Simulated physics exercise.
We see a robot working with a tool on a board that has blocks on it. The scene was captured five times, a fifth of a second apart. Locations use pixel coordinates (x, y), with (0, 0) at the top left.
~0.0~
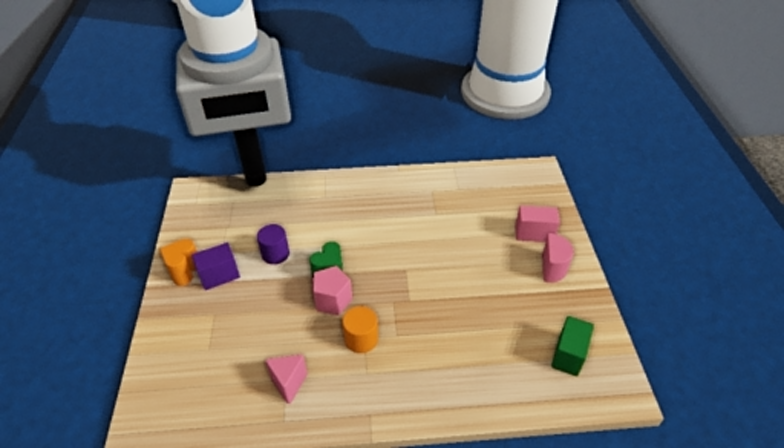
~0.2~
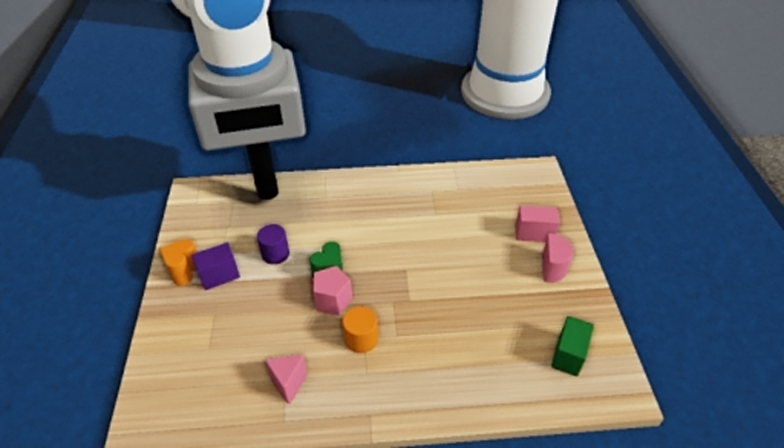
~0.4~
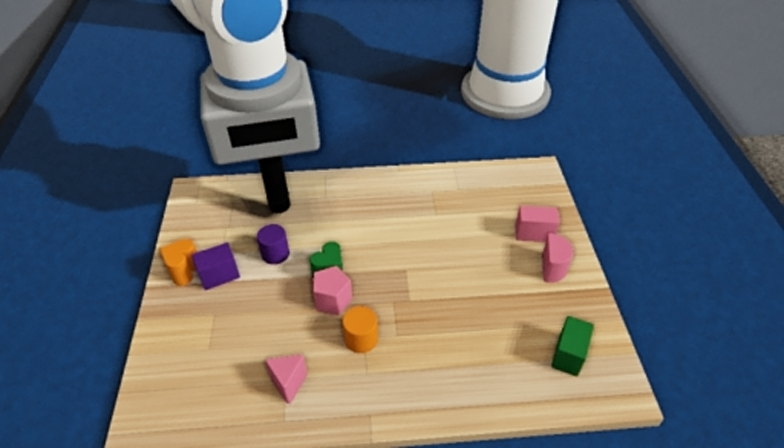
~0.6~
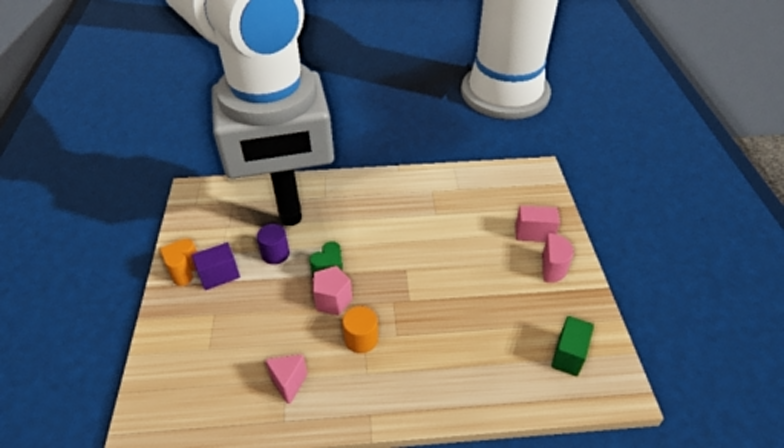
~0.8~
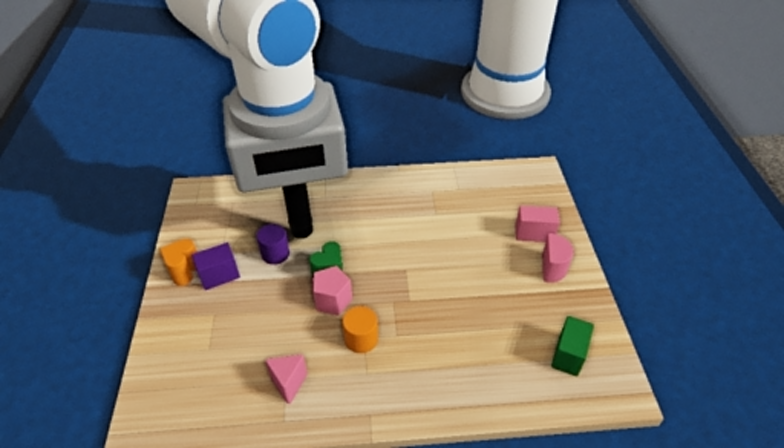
At the start, a robot arm holds a black tool at the back edge of a wooden board scattered with orange, purple, pink and green blocks. The arm moves the tool steadily forward and slightly right, passing behind the purple cylinder to a spot just right of it, while the blocks stay still.
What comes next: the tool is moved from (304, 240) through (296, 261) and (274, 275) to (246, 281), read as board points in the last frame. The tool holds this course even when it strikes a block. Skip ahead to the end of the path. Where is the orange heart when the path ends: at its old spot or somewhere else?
Put simply, it stays right there.
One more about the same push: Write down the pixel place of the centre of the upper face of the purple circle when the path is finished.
It will end up at (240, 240).
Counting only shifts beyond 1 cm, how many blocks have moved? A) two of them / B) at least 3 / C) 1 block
Answer: C.
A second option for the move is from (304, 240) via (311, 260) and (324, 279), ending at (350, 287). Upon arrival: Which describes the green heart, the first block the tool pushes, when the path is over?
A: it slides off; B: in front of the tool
B.
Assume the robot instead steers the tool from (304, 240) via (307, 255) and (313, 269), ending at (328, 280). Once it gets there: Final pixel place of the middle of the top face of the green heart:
I predict (348, 264).
What follows on the original path. Halfway along, tool at (285, 261); purple circle at (259, 242).
At the end, tool at (243, 272); orange heart not moved; purple rectangle at (209, 255), turned 15° anticlockwise; purple circle at (240, 240).
